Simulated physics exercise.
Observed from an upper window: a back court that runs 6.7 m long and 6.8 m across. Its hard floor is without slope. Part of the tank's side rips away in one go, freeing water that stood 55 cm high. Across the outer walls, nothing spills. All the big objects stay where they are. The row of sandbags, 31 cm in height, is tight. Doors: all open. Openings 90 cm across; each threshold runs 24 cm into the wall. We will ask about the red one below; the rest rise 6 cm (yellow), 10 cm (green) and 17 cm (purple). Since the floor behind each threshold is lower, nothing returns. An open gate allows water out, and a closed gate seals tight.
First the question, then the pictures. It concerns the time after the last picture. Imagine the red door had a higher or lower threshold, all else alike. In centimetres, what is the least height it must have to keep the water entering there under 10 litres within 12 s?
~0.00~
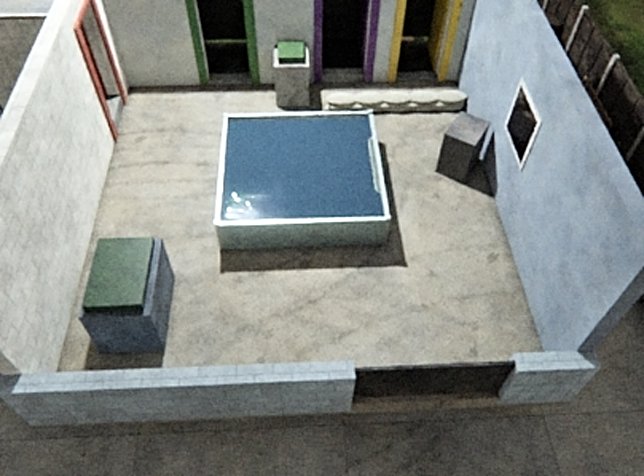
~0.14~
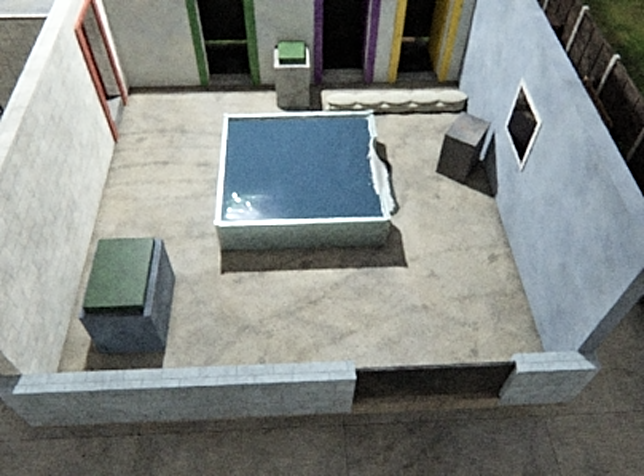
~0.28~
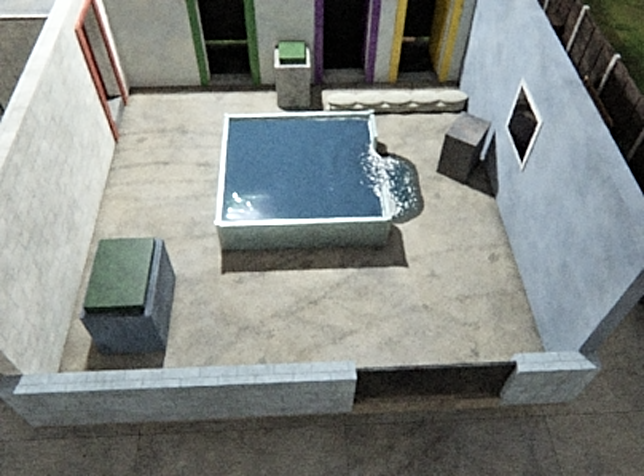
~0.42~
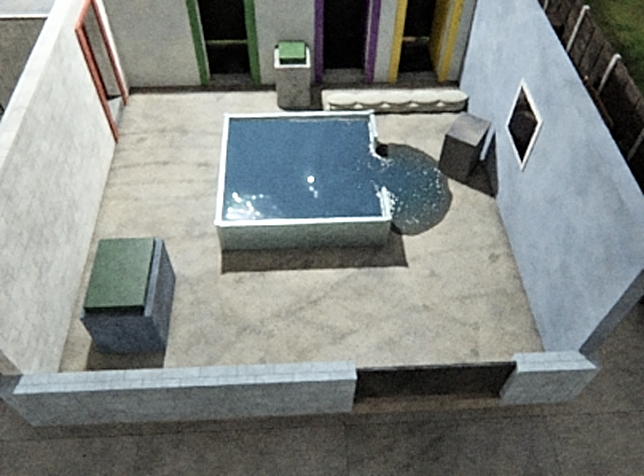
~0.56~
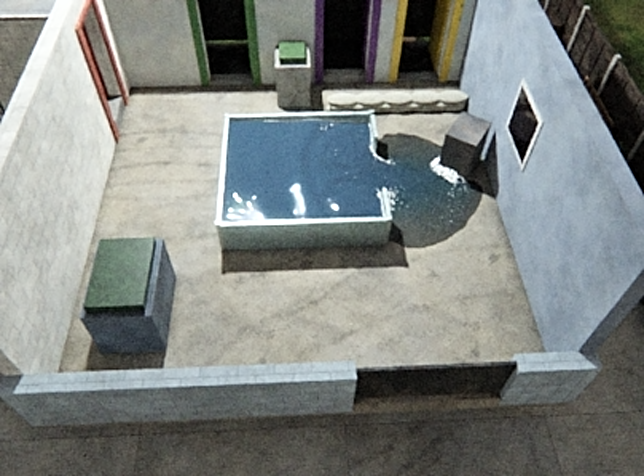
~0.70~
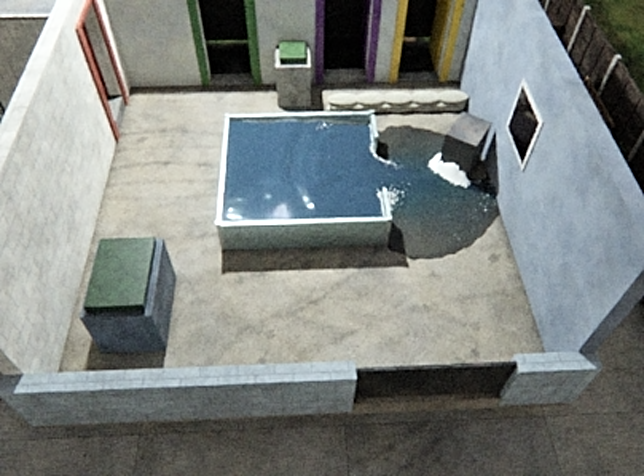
10.5 cm.
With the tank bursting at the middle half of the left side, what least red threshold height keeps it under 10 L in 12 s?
Then it needs around 15 cm.
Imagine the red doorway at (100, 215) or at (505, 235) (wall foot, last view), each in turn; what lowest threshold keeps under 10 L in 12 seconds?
First place around 8.5 cm, second around 30 cm.
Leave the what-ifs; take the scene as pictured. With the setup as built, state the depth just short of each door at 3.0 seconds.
In cm: Yellow 3, green 0, red 0, purple 0.
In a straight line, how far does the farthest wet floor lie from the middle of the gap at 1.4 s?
Near 2.8 m, more or less.
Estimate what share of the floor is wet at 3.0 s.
The wet part is about 30 per cent.
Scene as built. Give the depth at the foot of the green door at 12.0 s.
Depth: Near 9.0 cm.
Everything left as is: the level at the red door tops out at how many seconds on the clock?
Crest at t of about 6.0 s.
After 1.4 s water covers 15 % of the floor, deepest (38 cm) near (493, 211); it has not reached the red door.
After 3.0 s water covers 30 % of the floor, deepest (34 cm) near (490, 203); it has not reached the red door.
After 12.0 s water covers 95 % of the floor, deepest (15 cm) near (164, 98); 12 cm at the red door, 0 litres in over its 26 cm threshold.
At the red door as built, the water arrived by 5.2 s and peaked near 15 cm at 5.8 s.
With a threshold of 9 cm, 26 litres would have come in within the 12 s; with 12.5 cm, 3 litres. So under 10 litres takes about 10.5 cm.
